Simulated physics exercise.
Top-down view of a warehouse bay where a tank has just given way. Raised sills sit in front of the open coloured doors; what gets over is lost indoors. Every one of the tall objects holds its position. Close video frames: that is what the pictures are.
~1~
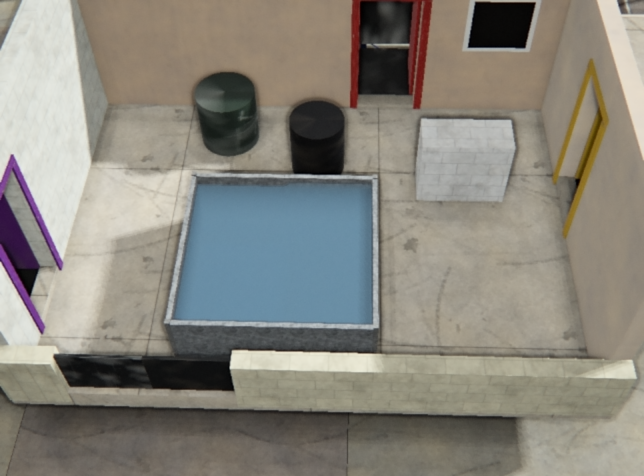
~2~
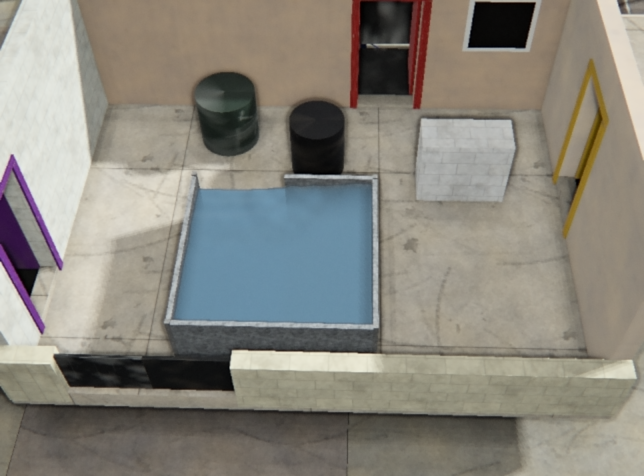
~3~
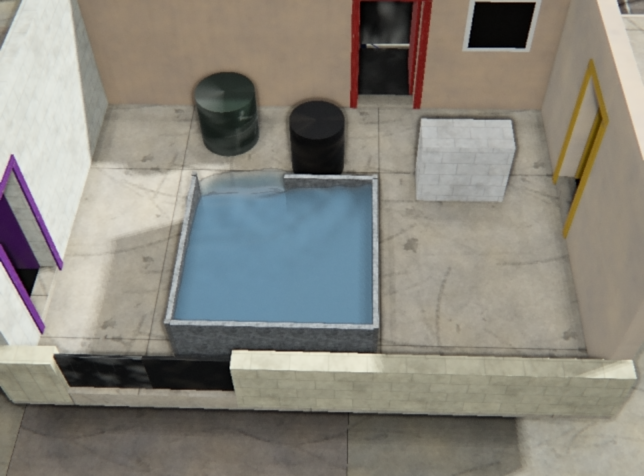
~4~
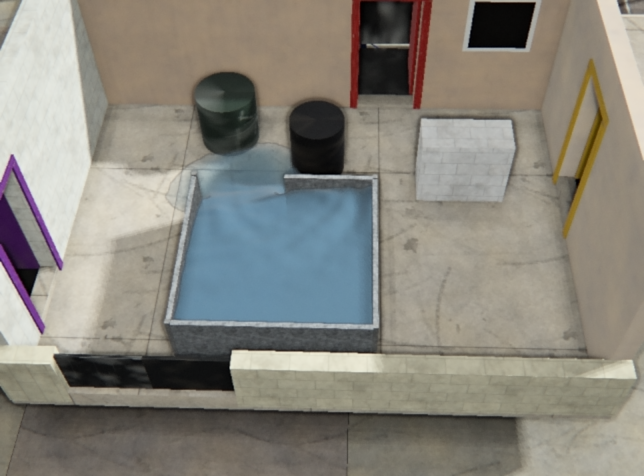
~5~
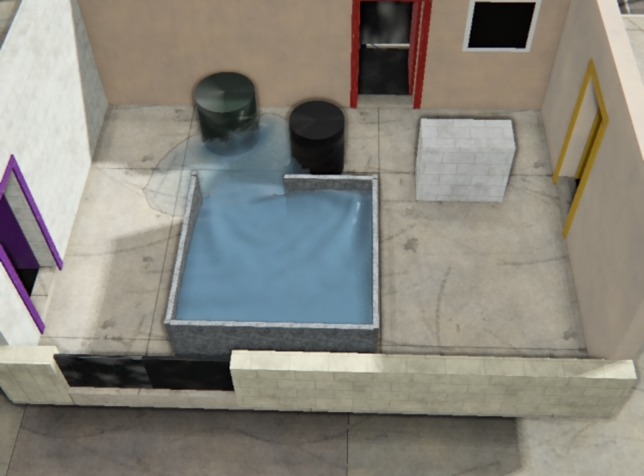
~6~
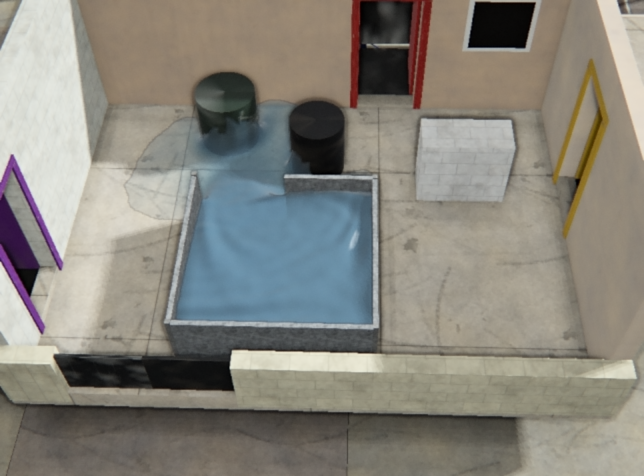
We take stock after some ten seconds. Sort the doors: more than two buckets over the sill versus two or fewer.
Sorted by door: Yellow door - two or fewer; purple door - more than two; red door - more than two.
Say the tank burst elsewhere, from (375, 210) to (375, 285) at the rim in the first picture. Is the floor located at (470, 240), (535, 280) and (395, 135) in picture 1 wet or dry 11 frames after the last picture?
Listed order gives sopping; sopping; left alone.
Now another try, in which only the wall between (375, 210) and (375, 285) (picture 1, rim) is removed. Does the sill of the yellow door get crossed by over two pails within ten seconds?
Log - yellow: Above threshold.
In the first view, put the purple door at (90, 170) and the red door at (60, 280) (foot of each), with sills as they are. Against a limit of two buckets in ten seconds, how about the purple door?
I'd say the purple beats the mark.
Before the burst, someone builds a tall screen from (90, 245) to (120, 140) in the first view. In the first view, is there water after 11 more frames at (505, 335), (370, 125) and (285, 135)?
Reading them off in sequence: Spared, swamped, swamped.
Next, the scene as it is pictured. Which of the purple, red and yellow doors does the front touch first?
Answer: The red one.
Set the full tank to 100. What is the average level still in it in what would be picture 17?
Somewhere around 58 %, give or take.
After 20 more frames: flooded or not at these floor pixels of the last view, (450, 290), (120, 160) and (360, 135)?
Lab note, in the order given: Unwetted, wet through, wet through.
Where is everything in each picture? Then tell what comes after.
The first picture shows the tank at (279, 249) is whole and still.
In the second picture, water pours out on the tank's far side and has run to a hidden place.
In the third picture, the front is at a hidden place, out from the gap on the tank's far side.
In the fourth picture, water pours out on the tank's far side and has run to (280, 149).
In the fifth picture, water pours out on the tank's far side and has run to (276, 119).
In the sixth picture, the front is at a hidden place, out from the gap on the tank's far side.
A moment on, water covers 30 % of the floor; the yellow door not reached, the purple door not reached, the red door wet at the sill, nothing in.
Next, water covers 45 % of the floor; the yellow door not reached, the purple door not reached, the red door under two buckets in.
Then, water covers 70 % of the floor; the yellow door wet at the sill, nothing in, the purple door wet at the sill, nothing in, the red door over two buckets in.
Later, water covers 95 % of the floor; the yellow door wet at the sill, nothing in, the purple door wet at the sill, nothing in, the red door over two buckets in.
In the end, water covers 100 % of the floor; the yellow door wet at the sill, nothing in, the purple door far over two buckets in, the red door far over two buckets in.
